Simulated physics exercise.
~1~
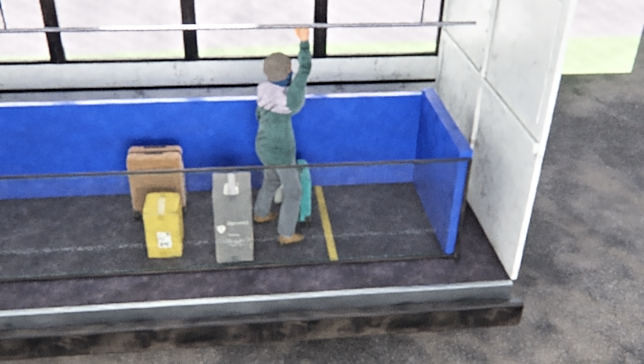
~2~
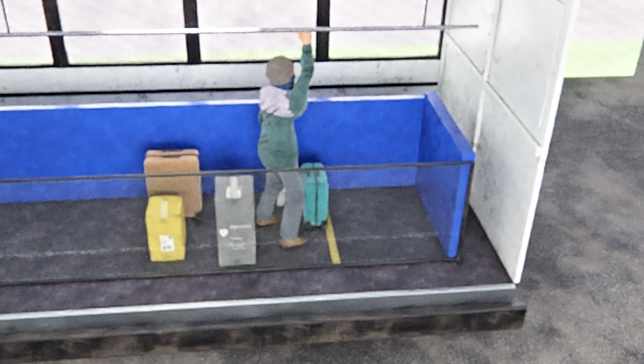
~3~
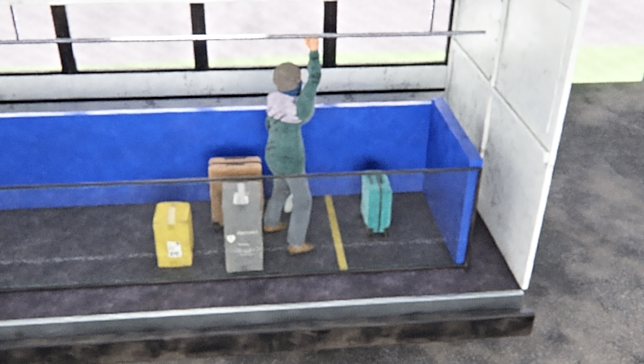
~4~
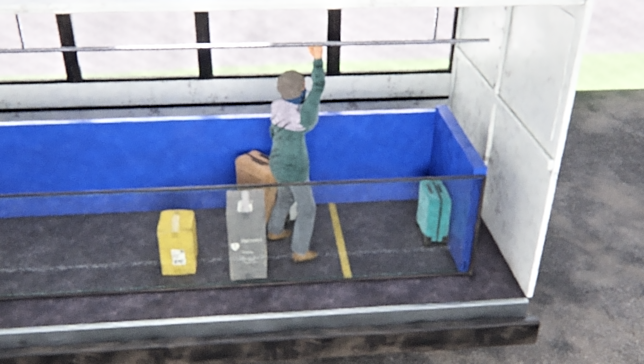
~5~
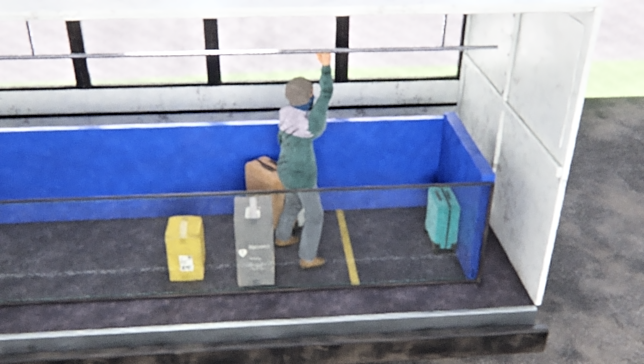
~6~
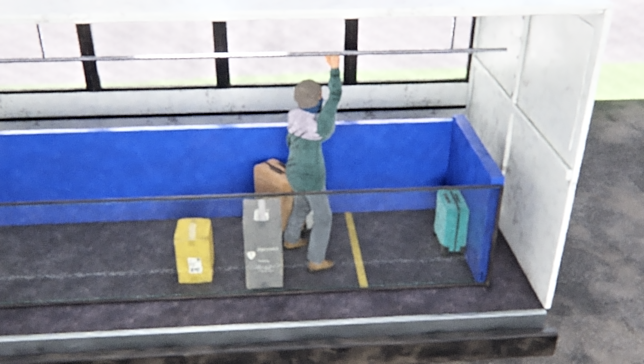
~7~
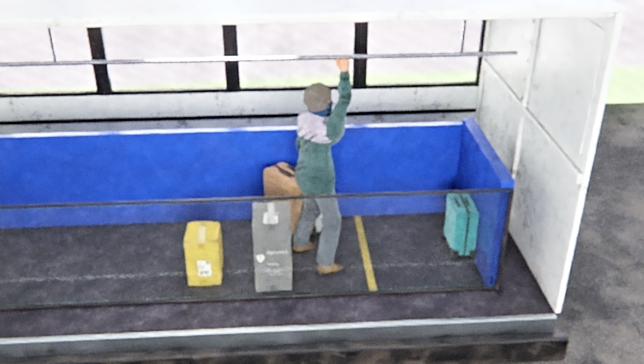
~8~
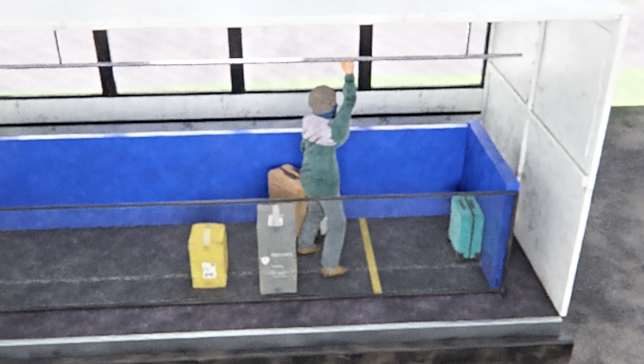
The clip opens on a tram bay with blue walls, where a person in a green top and grey cap holds an overhead rail with one raised arm. A teal wheeled case sits partly hidden behind the person's legs, while a larger brown case stands behind a yellow pack and a tall grey bag. Both cases roll right, the teal one crossing the yellow line on the floor and the brown one passing behind the grey bag. The teal case stops upright near the right end wall. The brown case halts short of the line, as the pack, grey bag and person stay put.
